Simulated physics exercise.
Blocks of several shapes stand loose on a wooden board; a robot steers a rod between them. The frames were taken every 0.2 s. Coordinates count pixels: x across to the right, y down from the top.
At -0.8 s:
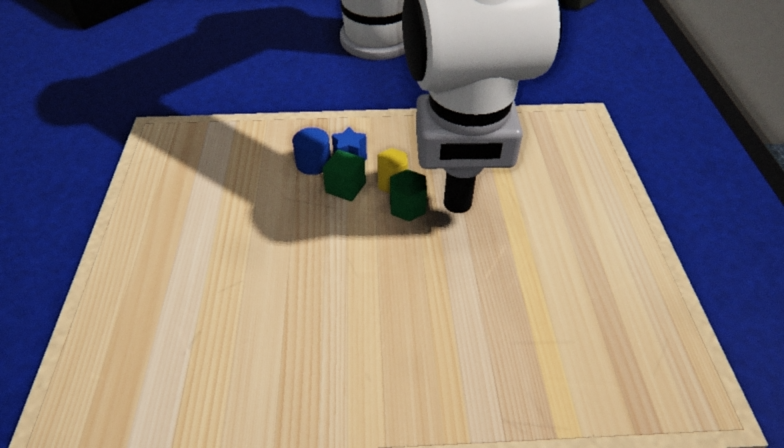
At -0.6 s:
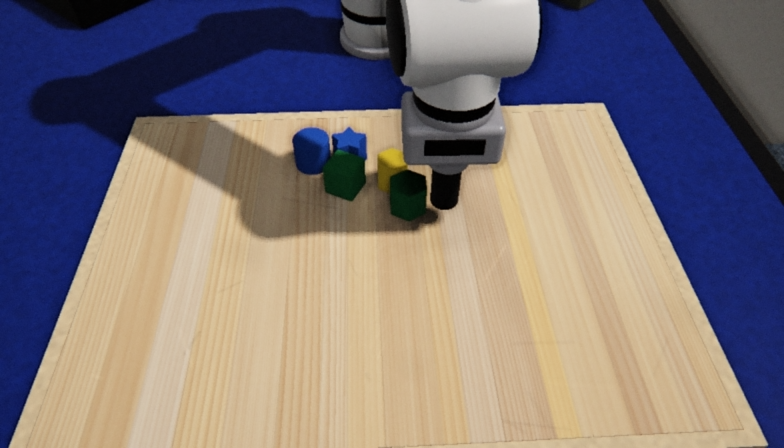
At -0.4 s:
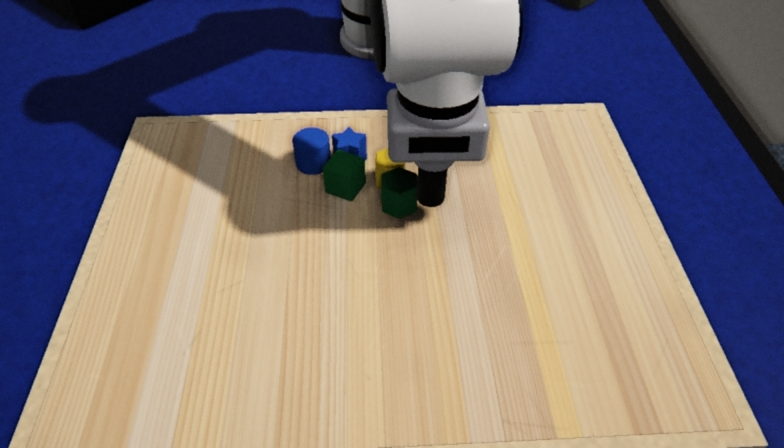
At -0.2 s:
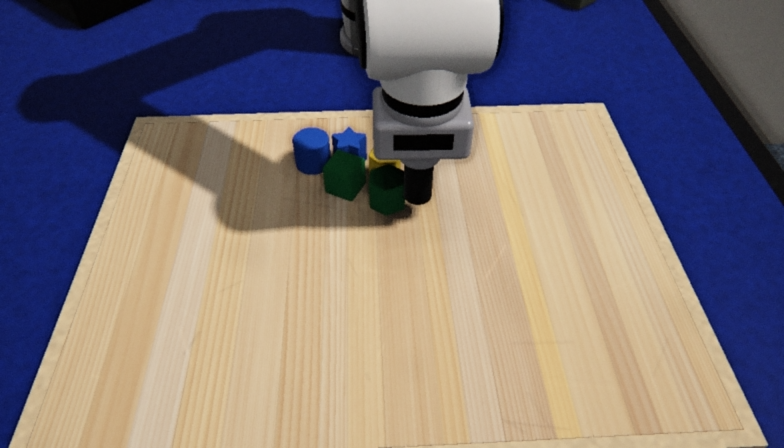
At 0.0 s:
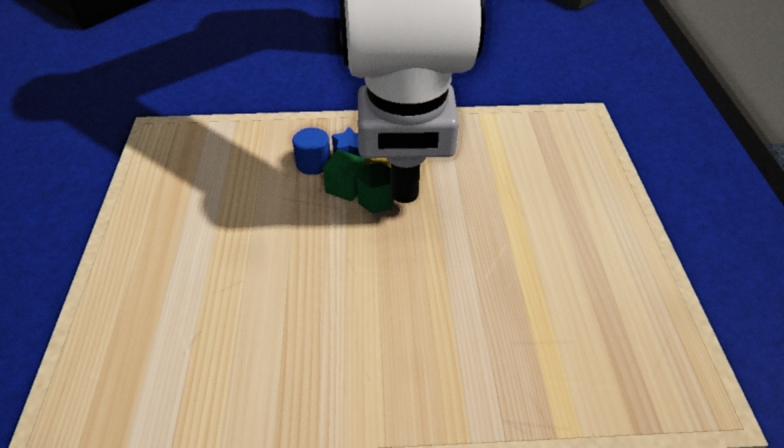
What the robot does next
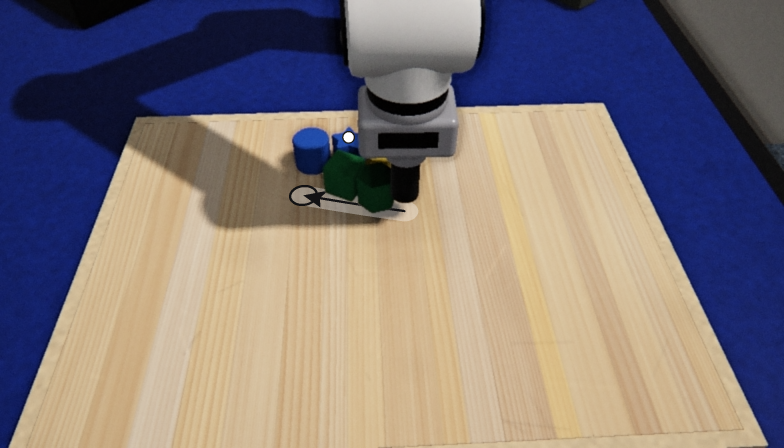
A white and grey robot arm holding a black rod moves left over a pale striped wooden board on a blue surface, seen from above by a still camera. Near the far edge sit a blue round block, a blue star, a green block, a yellow block and a dark green six-sided block. The rod closes in on the six-sided block, then pushes it left towards the other green block.
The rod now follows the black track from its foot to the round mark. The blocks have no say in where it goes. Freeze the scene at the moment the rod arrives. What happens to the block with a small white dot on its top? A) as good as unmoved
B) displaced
Option A.
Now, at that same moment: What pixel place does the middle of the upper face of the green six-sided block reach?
Its top centre is at about (291, 150).
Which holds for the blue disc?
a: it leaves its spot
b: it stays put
I choose a.
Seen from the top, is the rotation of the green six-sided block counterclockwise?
No.
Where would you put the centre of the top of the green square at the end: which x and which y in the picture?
The middle of its upper face should be somewhere near (296, 129).
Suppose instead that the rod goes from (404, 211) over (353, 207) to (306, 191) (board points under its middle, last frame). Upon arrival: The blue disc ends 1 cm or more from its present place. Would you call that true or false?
The statement is correct.
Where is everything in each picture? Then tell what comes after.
The first frame shows tip of the rod (458, 204), middles of tops, blue disc (310, 138), green square (344, 162), blue star-shaped block (349, 137), green six-sided block (409, 182).
The second frame shows rod (444, 201), nothing pushed.
The third frame shows rod (431, 198), green six-sided block (400, 179).
The fourth frame shows rod (418, 196), green six-sided block (387, 176).
The fifth frame shows rod (405, 194), blue disc (310, 138), green square (344, 162), blue star-shaped block (349, 137), green six-sided block (376, 174).
The line goes from (404, 211) directly to (304, 195); the dot is on the blue star-shaped block.
What follows on the original path. One third of the way, rod (369, 189); blue disc (303, 133); green square (322, 151), turned 10° clockwise; green six-sided block (345, 167), turned 25° clockwise.
Two thirds of the way, rod (335, 184); blue disc (290, 121); green square (307, 138), turned 35° clockwise; green six-sided block (317, 159), turned 50° clockwise.
At the end, rod (301, 178); blue disc (284, 109); green square (296, 129), turned 60° clockwise; blue star-shaped block unmoved; green six-sided block (291, 150), turned 75° clockwise.
